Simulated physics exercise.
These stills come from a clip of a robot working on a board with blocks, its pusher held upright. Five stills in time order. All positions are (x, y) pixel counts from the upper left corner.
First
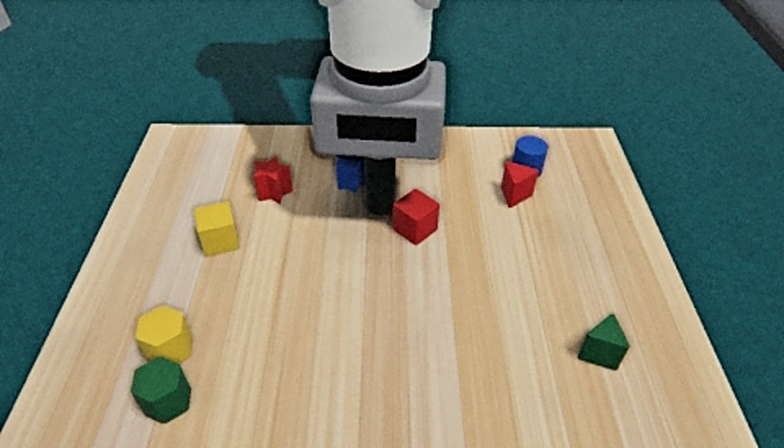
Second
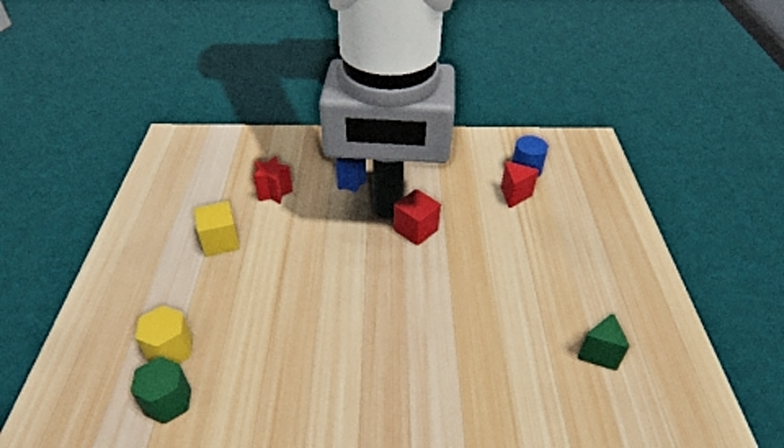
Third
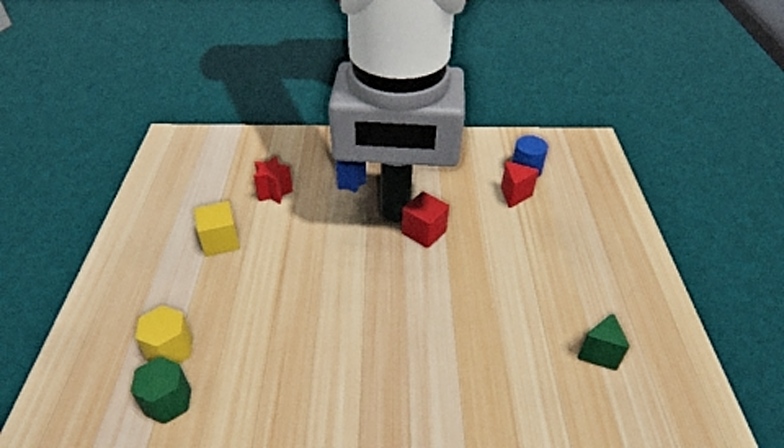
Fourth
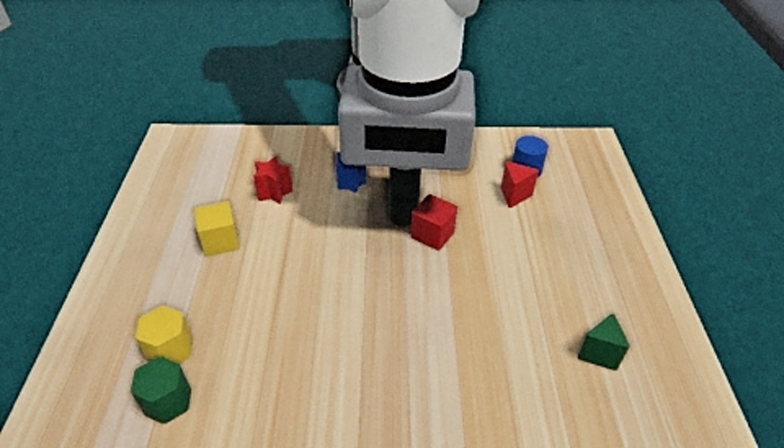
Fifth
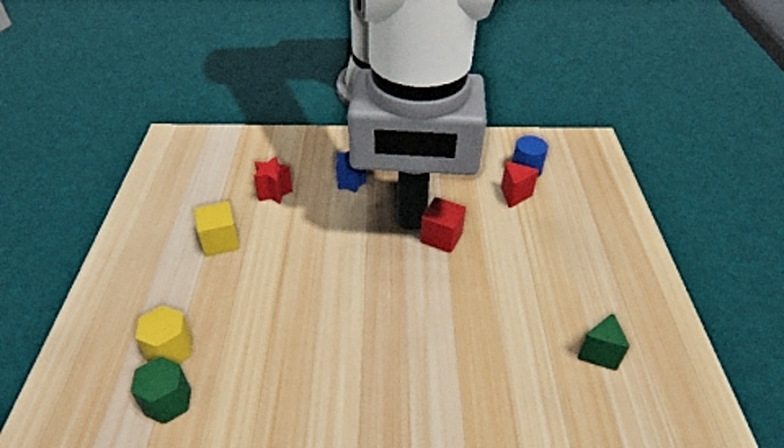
On a wooden board over a teal surface, a robot arm's dark pusher moves right, nudging a red block slightly rightward.
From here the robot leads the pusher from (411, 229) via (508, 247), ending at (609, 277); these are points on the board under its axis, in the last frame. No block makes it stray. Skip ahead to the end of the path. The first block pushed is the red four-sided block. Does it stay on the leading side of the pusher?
By the time the path ends, the red four-sided block is still sitting right in front of the pusher.
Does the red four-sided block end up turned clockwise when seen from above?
That would be a no.
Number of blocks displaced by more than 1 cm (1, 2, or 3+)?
That makes 1 block.
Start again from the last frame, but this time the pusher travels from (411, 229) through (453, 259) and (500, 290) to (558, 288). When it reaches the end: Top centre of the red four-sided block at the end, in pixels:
At pixel (491, 225).
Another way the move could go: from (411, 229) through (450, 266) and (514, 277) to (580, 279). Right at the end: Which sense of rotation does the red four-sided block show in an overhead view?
Seen from overhead, it turns anticlockwise.
On the path given first. One third of the way, pusher (478, 233); red four-sided block (514, 225).
Two thirds of the way, pusher (544, 249); red four-sided block (584, 241).
At the end, pusher (612, 270); red four-sided block (657, 258), turned 20° anticlockwise; red triangular block in place.
